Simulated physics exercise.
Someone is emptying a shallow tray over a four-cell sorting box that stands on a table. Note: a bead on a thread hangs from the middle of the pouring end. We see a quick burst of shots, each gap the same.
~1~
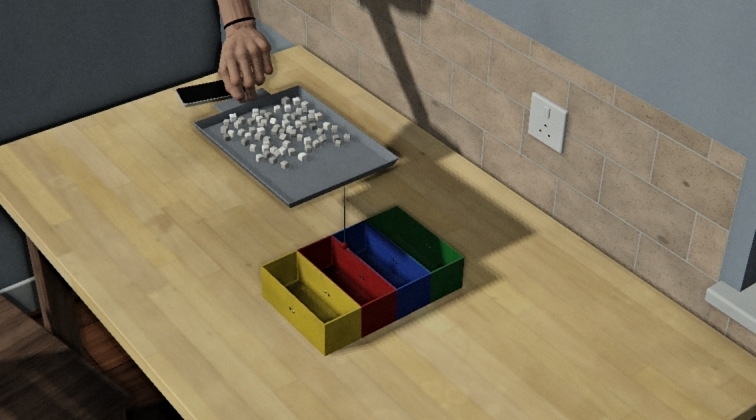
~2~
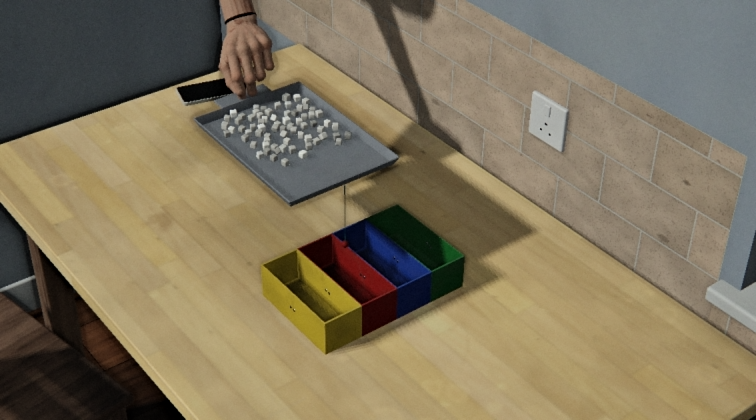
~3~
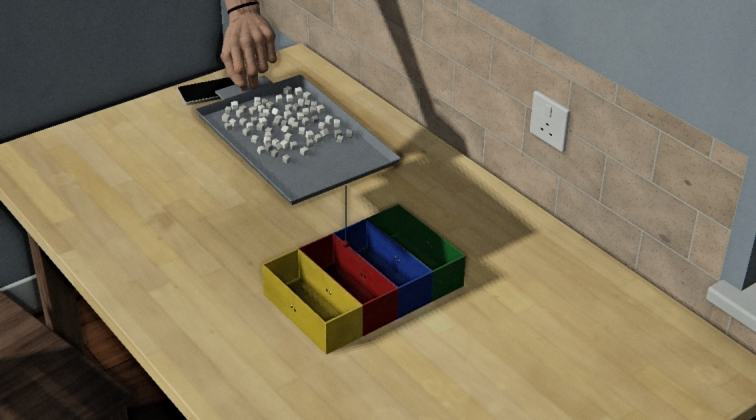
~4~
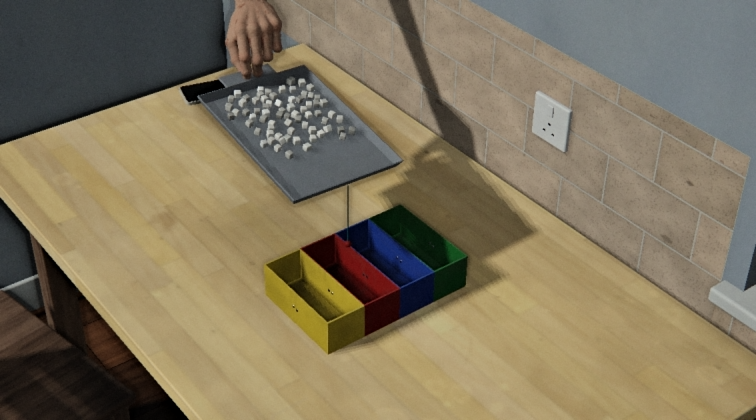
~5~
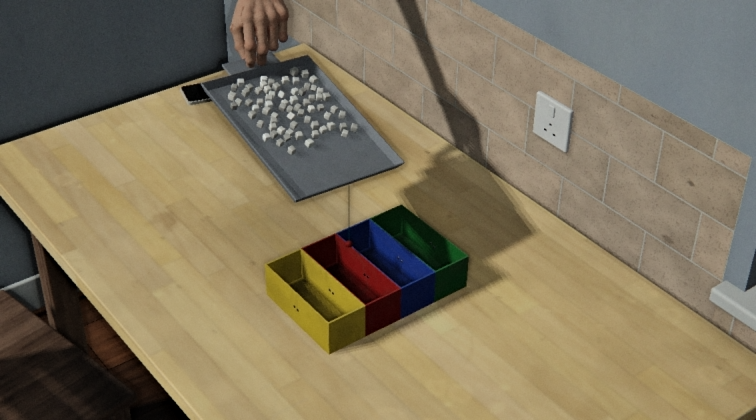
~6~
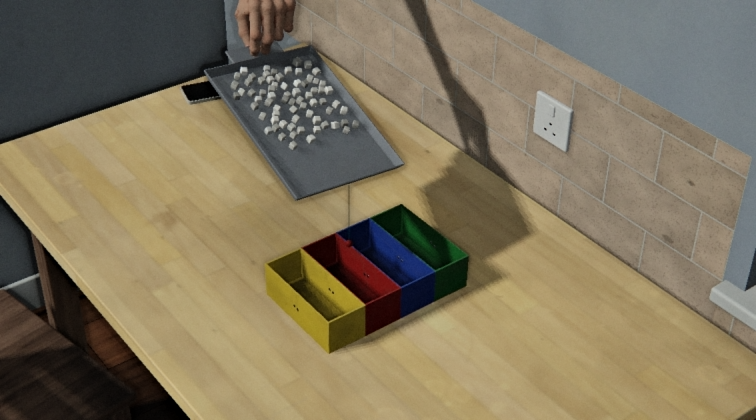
At the start, a hand holds the far end of a gray tray of small white cubes, level above a table with a yellow, red, blue and green sorting box. The hand then gradually raises that end, tilting the tray toward its near right corner, while the cubes stay clustered near the hand.
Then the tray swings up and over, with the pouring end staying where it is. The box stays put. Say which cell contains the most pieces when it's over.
It is the green cell.
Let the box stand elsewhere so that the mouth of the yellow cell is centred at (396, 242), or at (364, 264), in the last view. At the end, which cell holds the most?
Yellow first, the cell in red second.
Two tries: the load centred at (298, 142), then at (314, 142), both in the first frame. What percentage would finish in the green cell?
Roughly 50 per cent, then 50 per cent.
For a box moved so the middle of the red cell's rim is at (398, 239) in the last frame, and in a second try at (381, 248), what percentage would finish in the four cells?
Roughly 90 %, then roughly 90 %.
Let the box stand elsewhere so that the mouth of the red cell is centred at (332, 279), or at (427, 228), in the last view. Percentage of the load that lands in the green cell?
Trial 1: 50 percent; trial 2: 0 percent.
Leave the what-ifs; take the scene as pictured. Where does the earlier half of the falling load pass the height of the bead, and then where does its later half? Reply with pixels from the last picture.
First roughly (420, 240), then roughly (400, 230).
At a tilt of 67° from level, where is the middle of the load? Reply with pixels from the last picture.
The middle of the load sits near (391, 179).
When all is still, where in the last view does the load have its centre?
Near pixel (420, 279).
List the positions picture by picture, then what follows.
In the first frame, corners of the pouring end at (290, 200) and (393, 157), level; middle of the load at (277, 128), sugar cubes; bead on its thread at (345, 246); yellow cell at (343, 328); red cell at (379, 311); blue cell at (413, 294); green cell at (447, 277).
In the second frame, corners of the pouring end at (291, 198) and (393, 156), level; middle of the load at (278, 125).
In the third frame, corners of the pouring end at (292, 197) and (395, 157), tipped barely, lowest at the right corner; middle of the load at (279, 119).
In the fourth frame, corners of the pouring end at (295, 196) and (397, 159), tipped a little, lowest at the right corner; middle of the load at (282, 111).
In the fifth frame, corners of the pouring end at (297, 195) and (399, 161), tipped clearly, lowest at the right corner; middle of the load at (285, 103).
In the sixth frame, corners of the pouring end at (298, 194) and (399, 162), tipped clearly, lowest at the right corner; middle of the load at (287, 95); yellow cell at (347, 326); red cell at (383, 309); blue cell at (418, 292); green cell at (451, 275).
Soon after the last picture, tray tipped steeply; about half on the tray; a small part in the green cell; a stray few in the blue cell; about half falling or outside the box.
A little later, tray tipped past a quarter turn; about half in the green cell; about a third in the blue cell; a small part in the red cell; a small part falling or outside the box.
Later still, tray tipped past a quarter turn; about half in the green cell; about a third in the blue cell; a small part in the red cell; a small part falling or outside the box.
At rest, tray tipped past a quarter turn; about half in the green cell; about a third in the blue cell; a small part in the red cell; none in the yellow cell; a small part outside the box.
